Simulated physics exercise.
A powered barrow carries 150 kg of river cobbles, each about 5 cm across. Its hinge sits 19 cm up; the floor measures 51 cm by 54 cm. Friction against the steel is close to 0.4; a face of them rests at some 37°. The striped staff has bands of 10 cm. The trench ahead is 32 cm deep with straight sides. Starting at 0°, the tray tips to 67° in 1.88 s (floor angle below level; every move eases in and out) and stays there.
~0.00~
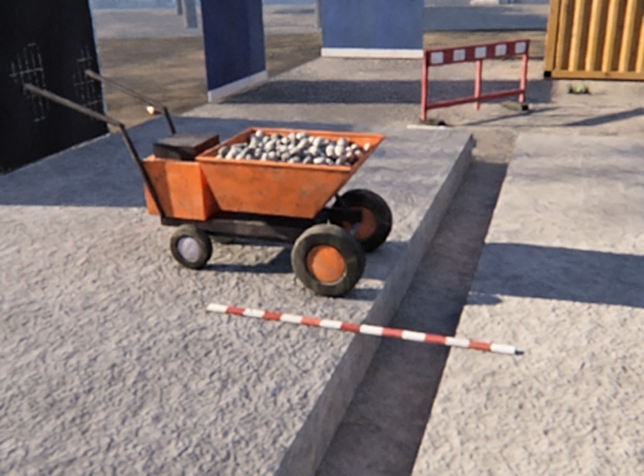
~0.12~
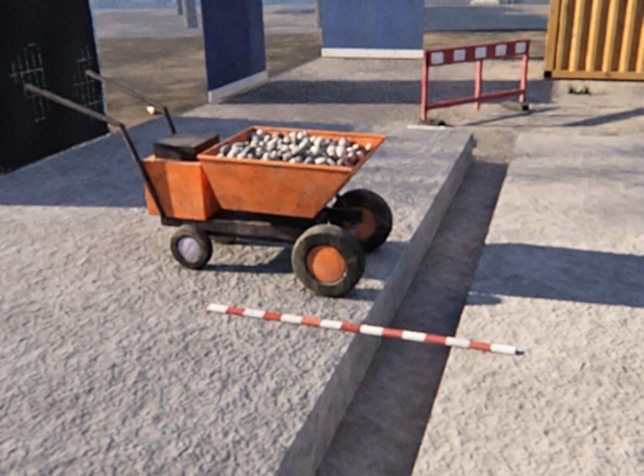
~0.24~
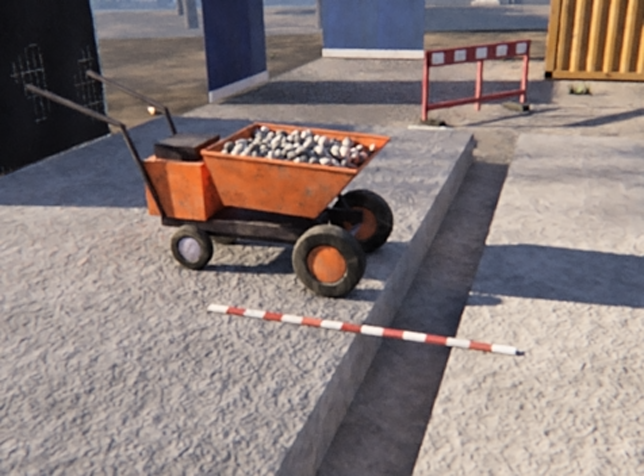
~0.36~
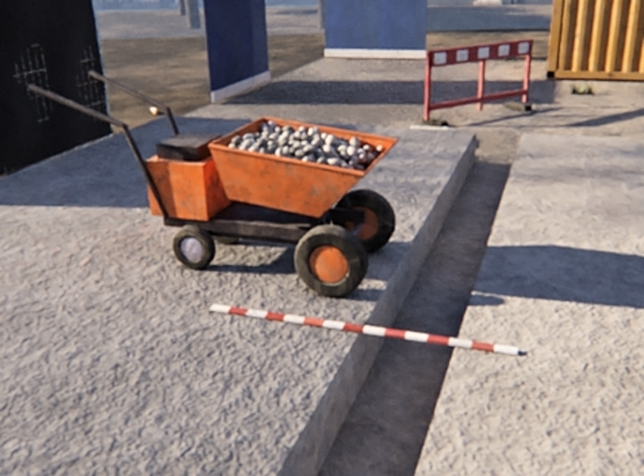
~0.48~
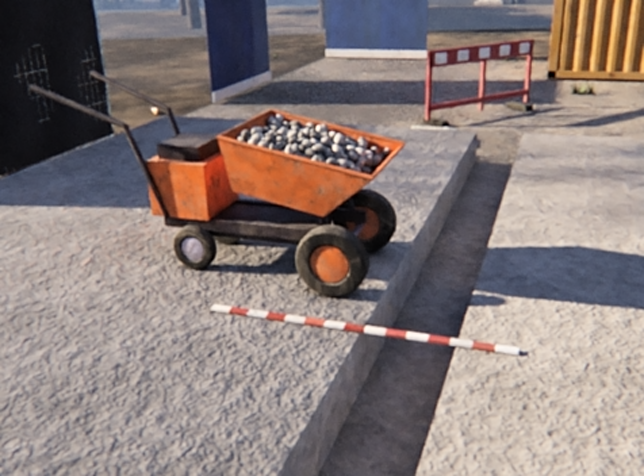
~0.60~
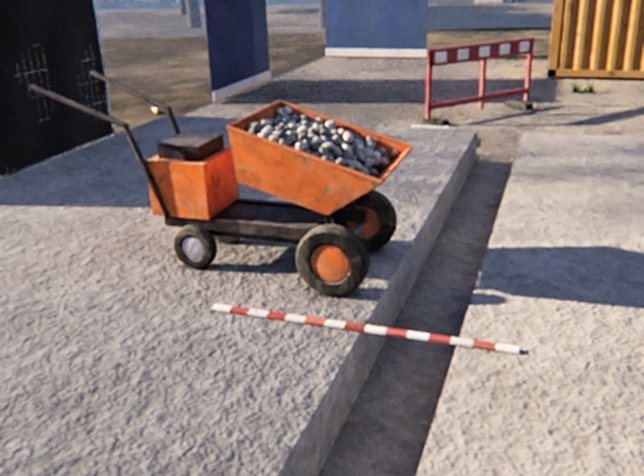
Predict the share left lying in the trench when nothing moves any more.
About 60 per cent.
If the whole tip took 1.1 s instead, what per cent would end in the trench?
Then about 50 per cent.
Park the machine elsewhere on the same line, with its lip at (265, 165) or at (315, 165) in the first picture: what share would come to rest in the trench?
First some 85, then 95 per cent.
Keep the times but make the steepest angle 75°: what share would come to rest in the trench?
It would be near 50 per cent.
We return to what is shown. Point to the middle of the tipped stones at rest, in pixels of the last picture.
Near (465, 316).
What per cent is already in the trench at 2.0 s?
Some 20 per cent.
After 1.4 s the floor is at 57°; 98 % in the tray, 2 % in the trench; the foremost stones are at (451, 239).
After 2.0 s the floor is at 67°; 52 % in the tray, 21 % in the trench, 28 % past the trench; the foremost stones are at (553, 292).
After 2.3 s the floor is at 67°; 26 % in the tray, 32 % in the trench, 41 % past the trench; the foremost stones are at (609, 283).
After 4.3 s the floor is at 67°; 0 % in the tray, 60 % in the trench, 40 % past the trench; the foremost stones are at (634, 283).
